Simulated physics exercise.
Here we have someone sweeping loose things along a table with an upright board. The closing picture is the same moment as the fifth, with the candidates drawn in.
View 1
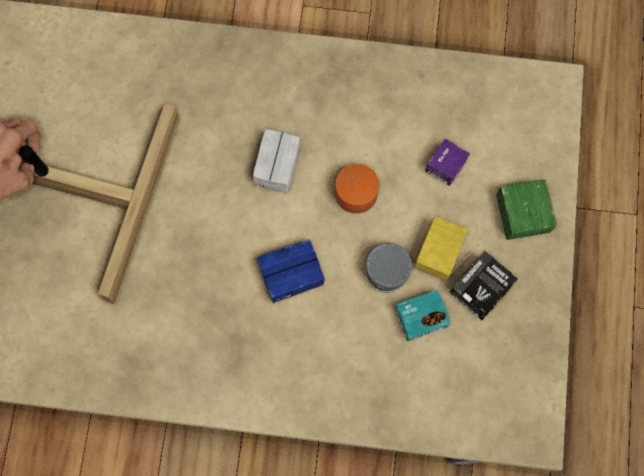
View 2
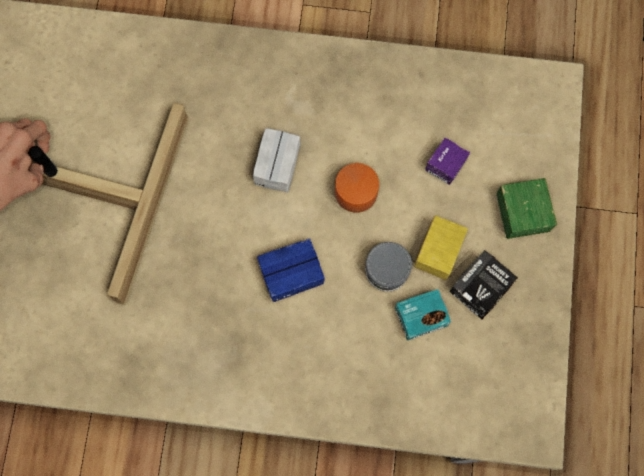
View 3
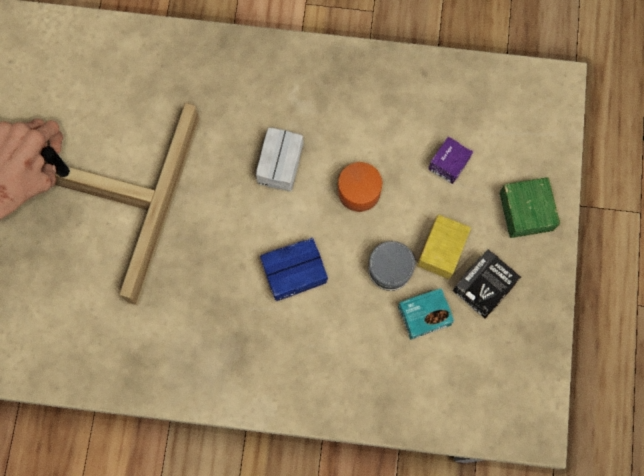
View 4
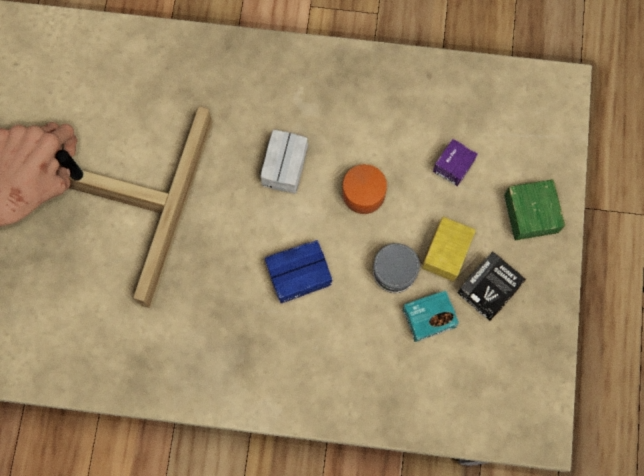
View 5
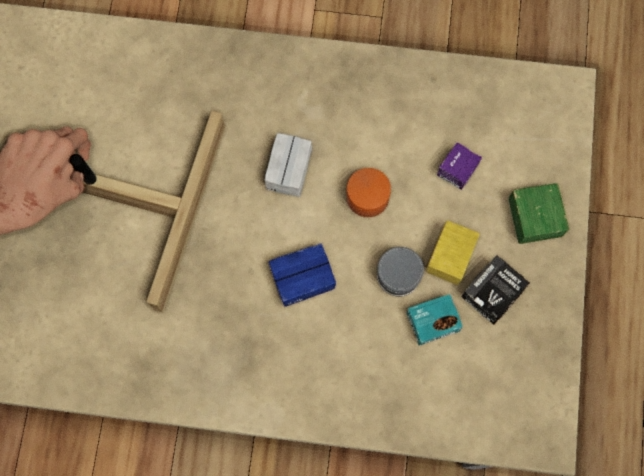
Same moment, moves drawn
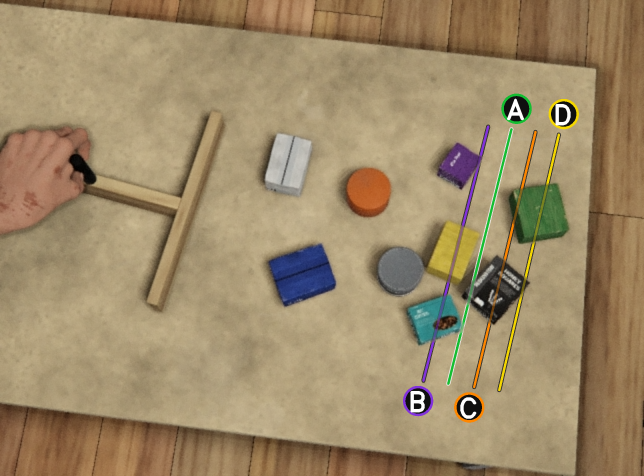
A hand at the left grips a T-shaped wooden board on a mottled tan table above a plank floor, seen from overhead. Ahead of it lie a white block, blue box, orange disc, grey tin, yellow block, turquoise packet and black packet, with purple and green boxes farther right. The hand slides the board steadily rightward without touching them, while the camera shifts very slightly.
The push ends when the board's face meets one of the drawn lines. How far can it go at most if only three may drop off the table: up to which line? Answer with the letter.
No farther than C.
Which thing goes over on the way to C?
The green block.
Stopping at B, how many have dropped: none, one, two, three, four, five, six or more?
The count is none.
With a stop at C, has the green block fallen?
By then, yes.
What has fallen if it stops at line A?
The green block.
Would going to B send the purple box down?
By then, no.
On the marked copy, A at (481, 252); B at (457, 249); C at (506, 255); D at (530, 258).
Following C. Soon after the start, board (299, 218); blue box (326, 282); white box (341, 171).
Later, board (416, 232); black packet (501, 294); yellow block (496, 244).
In the end, board (508, 243); green block over the edge; black packet (579, 299); one fallen.
As for the rest, A is within the limit but short; B is within the limit but short; D drops five.
